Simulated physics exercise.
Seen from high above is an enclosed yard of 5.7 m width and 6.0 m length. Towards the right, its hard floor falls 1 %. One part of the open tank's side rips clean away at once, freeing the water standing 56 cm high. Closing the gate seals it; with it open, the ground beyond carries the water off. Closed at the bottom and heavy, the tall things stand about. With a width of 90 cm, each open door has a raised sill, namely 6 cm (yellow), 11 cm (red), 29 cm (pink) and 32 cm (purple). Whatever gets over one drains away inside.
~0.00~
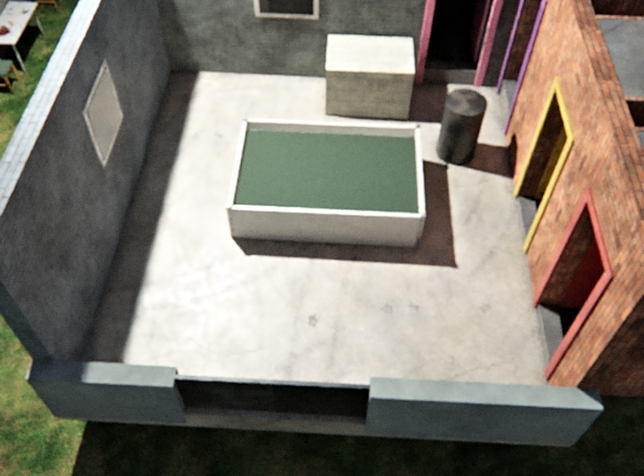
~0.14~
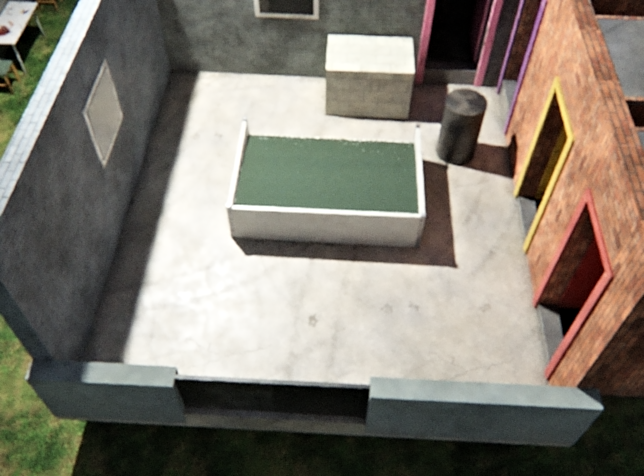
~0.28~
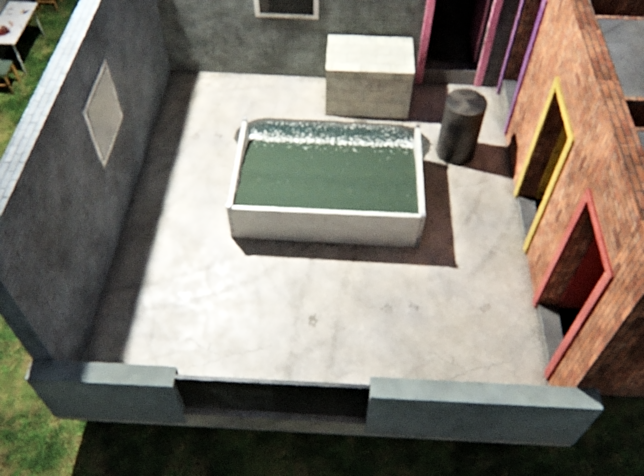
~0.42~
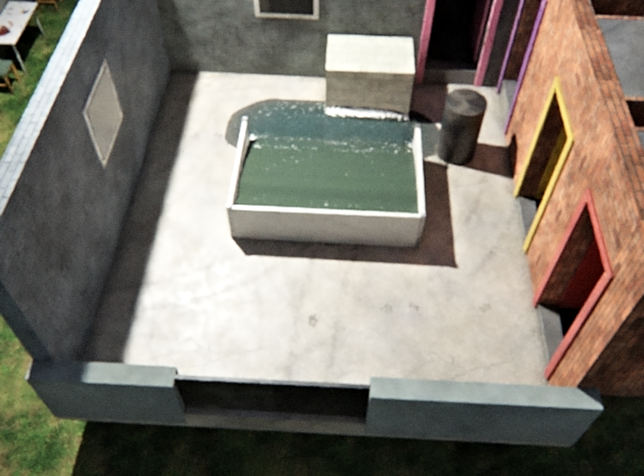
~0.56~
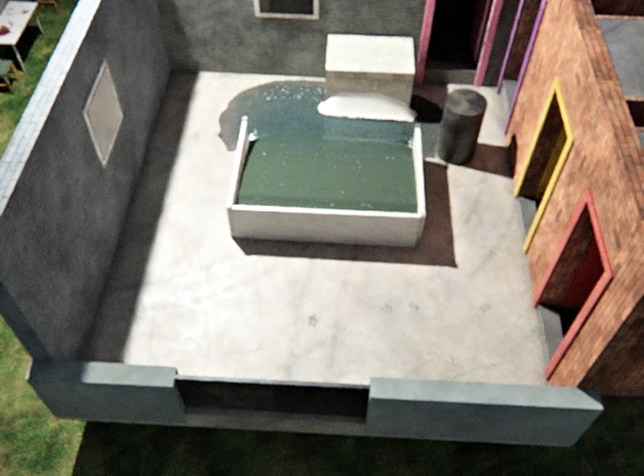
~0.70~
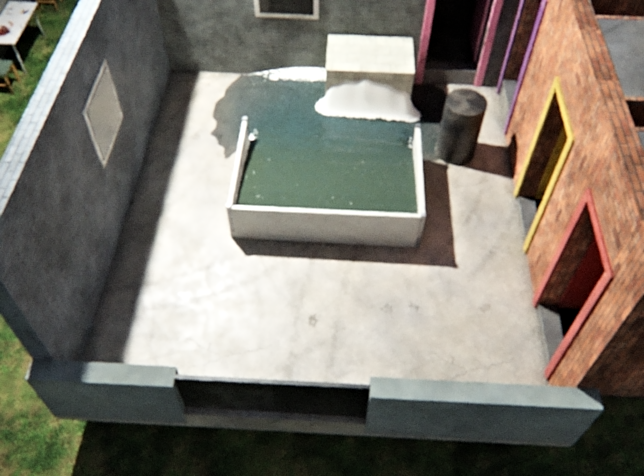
A white-walled tank of green water opens at its far side and floods the pale floor behind.
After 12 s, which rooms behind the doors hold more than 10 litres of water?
Room by room: Behind the yellow door more than 10 litres, behind the red door 10 litres at most, behind the pink door 10 litres at most, behind the purple door 10 litres at most.
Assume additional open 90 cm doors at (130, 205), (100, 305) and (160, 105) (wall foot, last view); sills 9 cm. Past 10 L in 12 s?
In sequence the answers are less than that, less than that and more than that.
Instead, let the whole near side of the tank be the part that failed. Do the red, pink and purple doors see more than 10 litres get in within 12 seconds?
Outcomes - red: Exceeded, pink: Not exceeded, purple: Not exceeded.
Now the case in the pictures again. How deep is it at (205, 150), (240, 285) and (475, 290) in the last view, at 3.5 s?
Around 5 cm, 0 cm and 2 cm.
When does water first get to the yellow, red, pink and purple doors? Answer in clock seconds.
Yellow = 2.4 s, red = 3.8 s, pink = 0.8 s, purple = 1.2 s.
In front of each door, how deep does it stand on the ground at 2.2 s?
Depths: Yellow door 1 cm, red door 0 cm, pink door 21 cm, purple door 30 cm.
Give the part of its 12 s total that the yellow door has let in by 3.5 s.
Share: ~ 0 %.
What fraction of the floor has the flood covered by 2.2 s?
Around 30 per cent.
After 1.4 s water covers 25 % of the floor and is deepest (40 cm) near (285, 83); yellow door not reached, red door not reached, pink door 11 cm at the sill, 0 L in, purple door 16 cm at the sill, 0 L in.
After 2.2 s water covers 30 % of the floor and is deepest (46 cm) near (170, 77); yellow door not reached, red door not reached, pink door 21 cm at the sill, 0 L in, purple door 30 cm at the sill, 0 L in.
After 3.5 s water covers 60 % of the floor and is deepest (24 cm) near (174, 98); yellow door 3 cm at the sill, 0 L in, red door not reached, pink door 18 cm at the sill, 0 L in, purple door 18 cm at the sill, 0 L in.
After 7.0 s water covers 90 % of the floor and is deepest (14 cm) near (380, 405); yellow door 5 cm at the sill, 0 L in, red door 7 cm at the sill, 0 L in, pink door 8 cm at the sill, 0 L in, purple door 9 cm at the sill, 0 L in.
After 12.0 s water covers 100 % of the floor and is deepest (15 cm) near (497, 169); yellow door 10 cm at the sill, 27 L in, red door 11 cm at the sill, 1 L in, pink door 10 cm at the sill, 0 L in, purple door 11 cm at the sill, 0 L in.
